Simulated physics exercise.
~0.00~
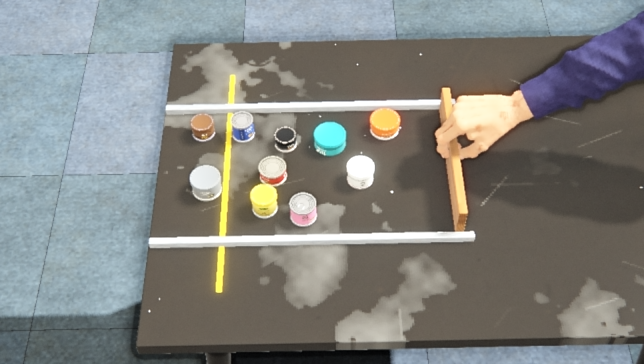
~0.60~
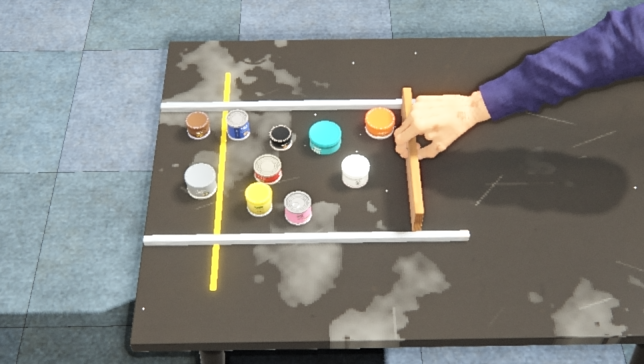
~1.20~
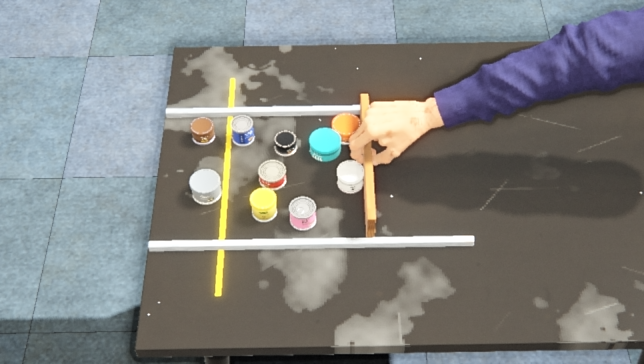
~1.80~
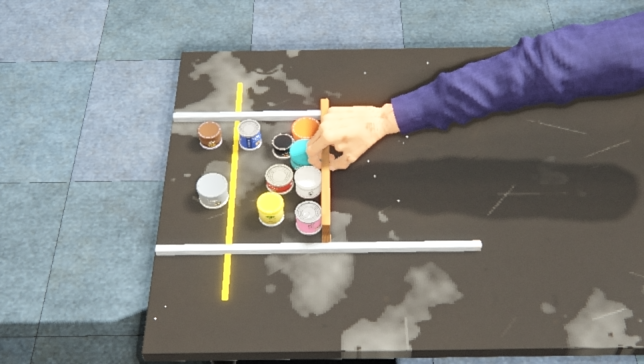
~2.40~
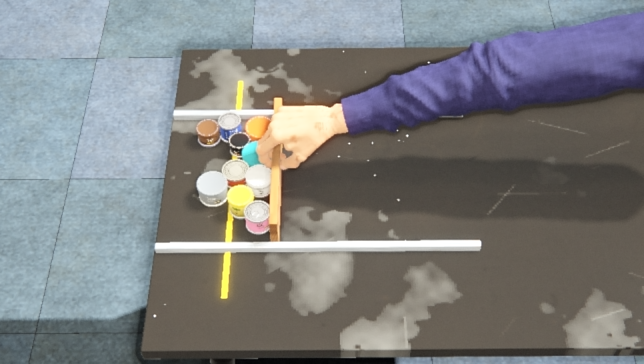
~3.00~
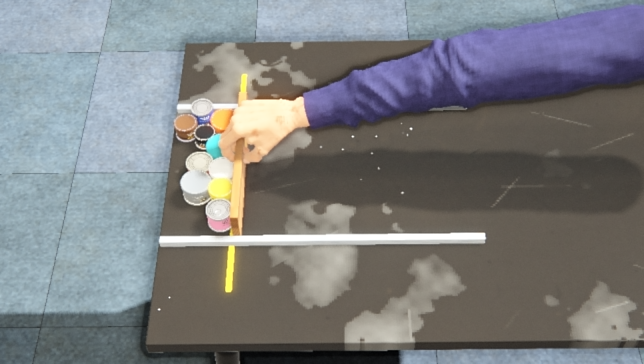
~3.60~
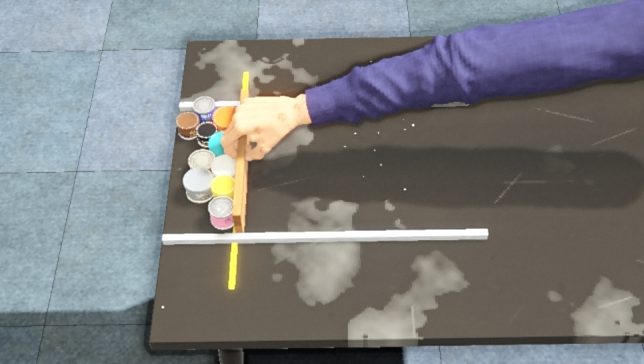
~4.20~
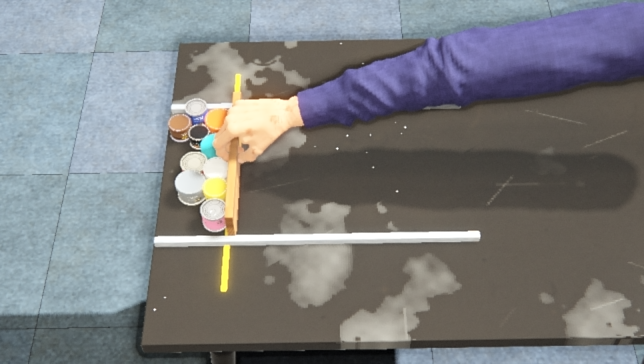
A hand slides a board left, bunching ten small containers near the table's edge without any falling.
